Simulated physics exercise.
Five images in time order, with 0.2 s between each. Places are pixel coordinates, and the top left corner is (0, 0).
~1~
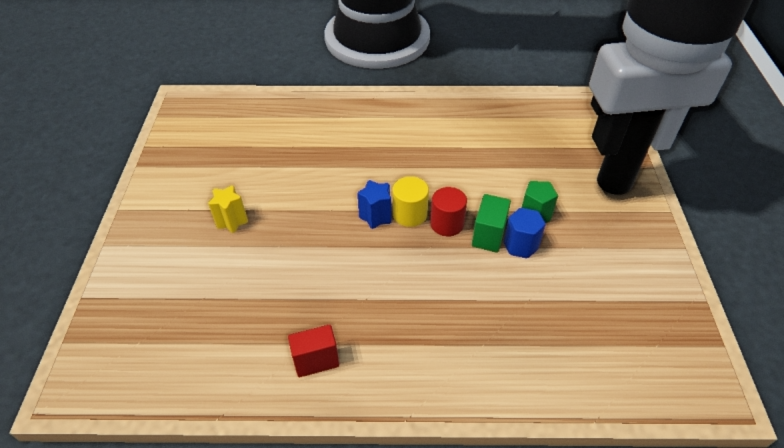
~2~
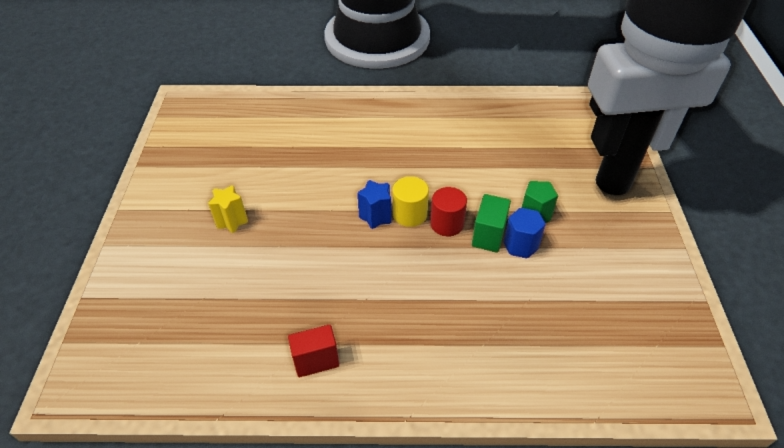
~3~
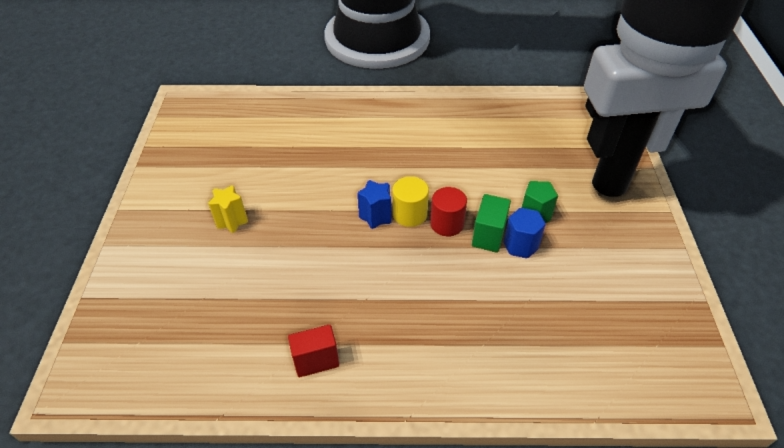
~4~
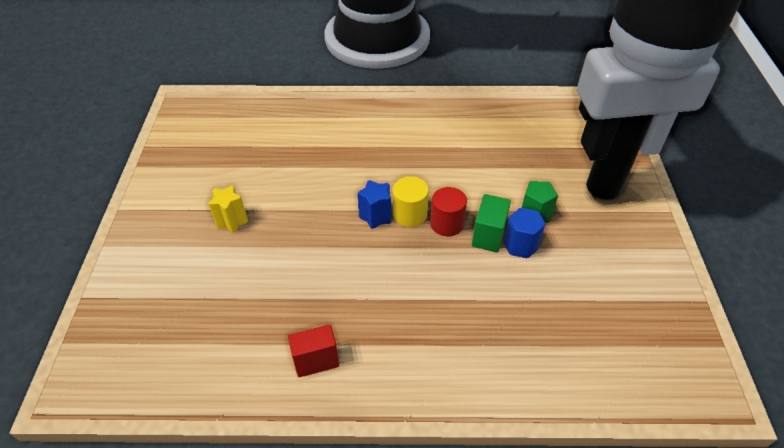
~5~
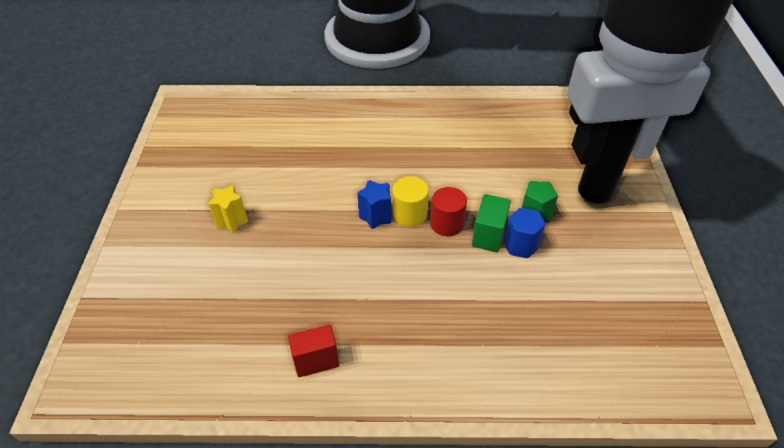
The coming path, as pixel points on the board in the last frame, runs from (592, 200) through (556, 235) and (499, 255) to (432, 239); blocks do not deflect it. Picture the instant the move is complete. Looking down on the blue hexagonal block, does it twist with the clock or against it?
Its rotation is counterclockwise.
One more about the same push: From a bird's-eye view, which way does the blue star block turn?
The blue star block rotates counterclockwise.
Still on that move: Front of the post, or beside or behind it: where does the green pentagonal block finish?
Beside or behind.
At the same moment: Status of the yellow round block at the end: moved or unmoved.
The yellow round block will not stay where it is.
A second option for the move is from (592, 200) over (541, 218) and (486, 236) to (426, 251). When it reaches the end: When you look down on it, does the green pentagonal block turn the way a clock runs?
Yes, it checks out.
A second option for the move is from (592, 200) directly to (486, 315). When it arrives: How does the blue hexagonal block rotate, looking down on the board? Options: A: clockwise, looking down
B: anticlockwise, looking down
I choose A.
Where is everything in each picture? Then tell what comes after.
The first picture shows post tip (614, 183); block tops, blue star block (375, 191); yellow round block (411, 188); red round block (450, 198); green rectangle (494, 210); blue hexagonal block (527, 220); green pentagonal block (542, 190).
The second picture shows post (613, 183); blocks unchanged.
The third picture shows post (609, 185); blocks unchanged.
The fourth picture shows post (604, 188); blocks unchanged.
The fifth picture shows post (595, 191); blue star block (375, 191); yellow round block (411, 188); red round block (450, 198); green rectangle (494, 210); blue hexagonal block (527, 220); green pentagonal block (542, 190).
The first path, step by step. One third of the way, post (558, 228); green pentagonal block (534, 192), turned 35° clockwise.
Two thirds of the way, post (499, 247); red round block (447, 196); green rectangle (480, 209), turned 40° clockwise; blue hexagonal block (471, 243); green pentagonal block (534, 192), turned 40° clockwise.
At the end, post (433, 231); blue star block (369, 191), turned 30° anticlockwise; yellow round block (392, 172); red round block (426, 167); green rectangle (437, 190), turned 75° clockwise; blue hexagonal block (448, 247), turned 55° anticlockwise; green pentagonal block (534, 192), turned 40° clockwise.
